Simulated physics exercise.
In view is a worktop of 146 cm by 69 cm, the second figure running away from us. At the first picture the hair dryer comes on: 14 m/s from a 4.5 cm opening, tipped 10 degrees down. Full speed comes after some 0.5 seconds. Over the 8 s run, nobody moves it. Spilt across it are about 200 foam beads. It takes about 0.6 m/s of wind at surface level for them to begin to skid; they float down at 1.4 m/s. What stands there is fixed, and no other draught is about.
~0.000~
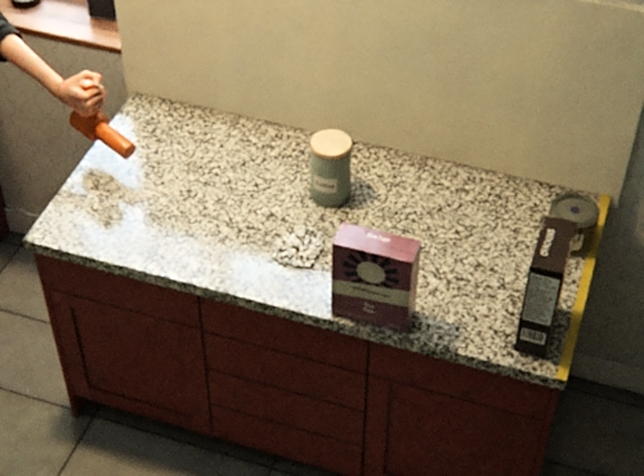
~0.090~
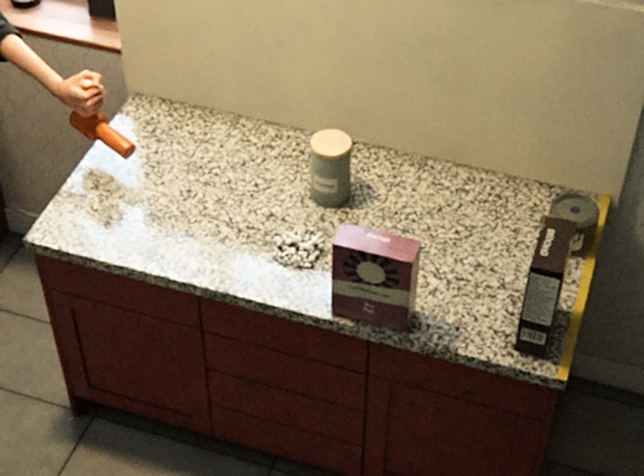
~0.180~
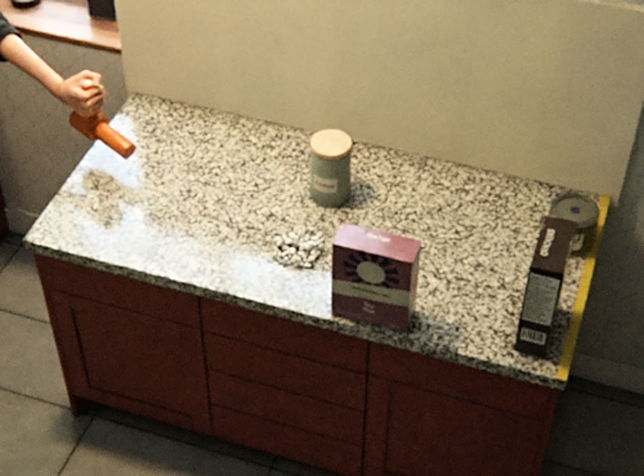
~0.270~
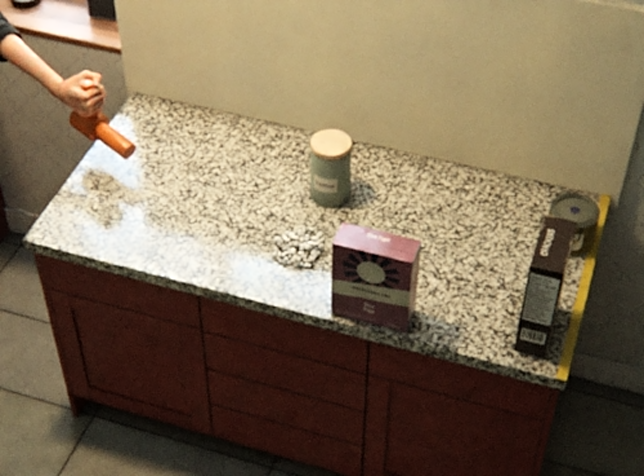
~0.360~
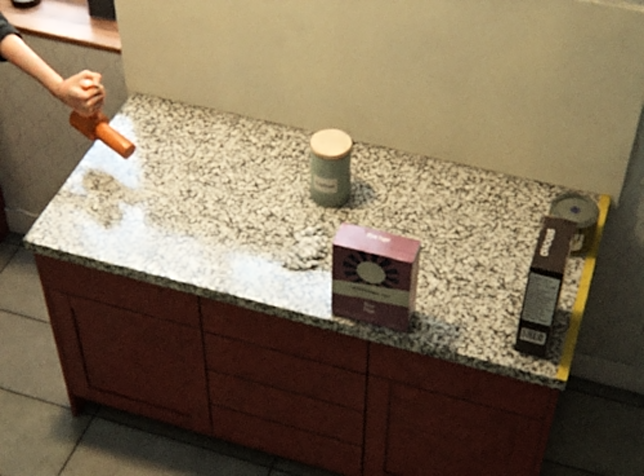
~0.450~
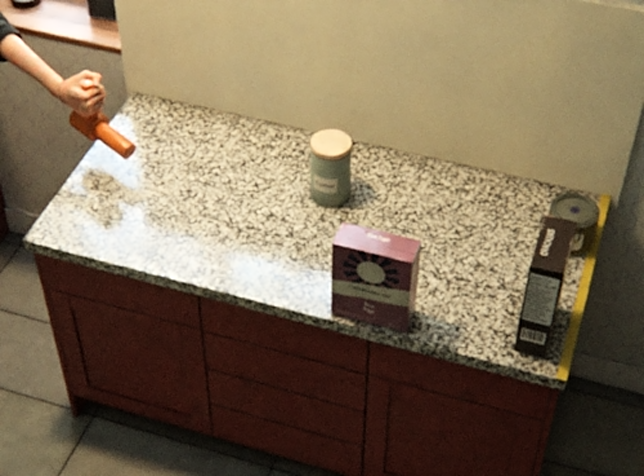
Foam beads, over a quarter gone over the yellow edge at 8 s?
Over a quarter gone: Yes.
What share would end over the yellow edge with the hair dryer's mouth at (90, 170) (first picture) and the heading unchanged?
Estimate: About 80 %.
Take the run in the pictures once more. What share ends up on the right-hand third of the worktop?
Near 0 per cent at the end.
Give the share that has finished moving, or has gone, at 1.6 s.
Near 70 %.
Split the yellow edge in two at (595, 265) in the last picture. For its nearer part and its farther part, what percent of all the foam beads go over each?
50 % nearer, 25 % farther.
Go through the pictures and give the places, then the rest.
In the first frame, the middle of the foam beads is near (302, 248), none has stirred yet and the mouth of the hair dryer is at (130, 152).
In the second frame, the middle of the foam beads is near (302, 245), none has stirred yet and the yellow edge is centred on (590, 282).
In the third frame, the middle of the foam beads is near (302, 245), none has stirred yet, the top of a jar is at (331, 142) and the top of a carton is at (377, 241).
In the fourth frame, the middle of the foam beads is near (302, 245) and none has stirred yet.
In the fifth frame, the middle of the foam beads is near (307, 250), the farthest in sight from the hair dryer is at (324, 256) and about 40 % have left their places.
In the sixth frame, all have left their places.
After 1.6 s, 26 % are on the move or not yet settled, 64 % are over the yellow edge.
After 2.6 s, 10 % are on the move or not yet settled, 69 % are over the yellow edge.
After 4.4 s, 5 % are on the move or not yet settled, 72 % are over the yellow edge.
After 8.0 s, at the end, 76 % are over the yellow edge.
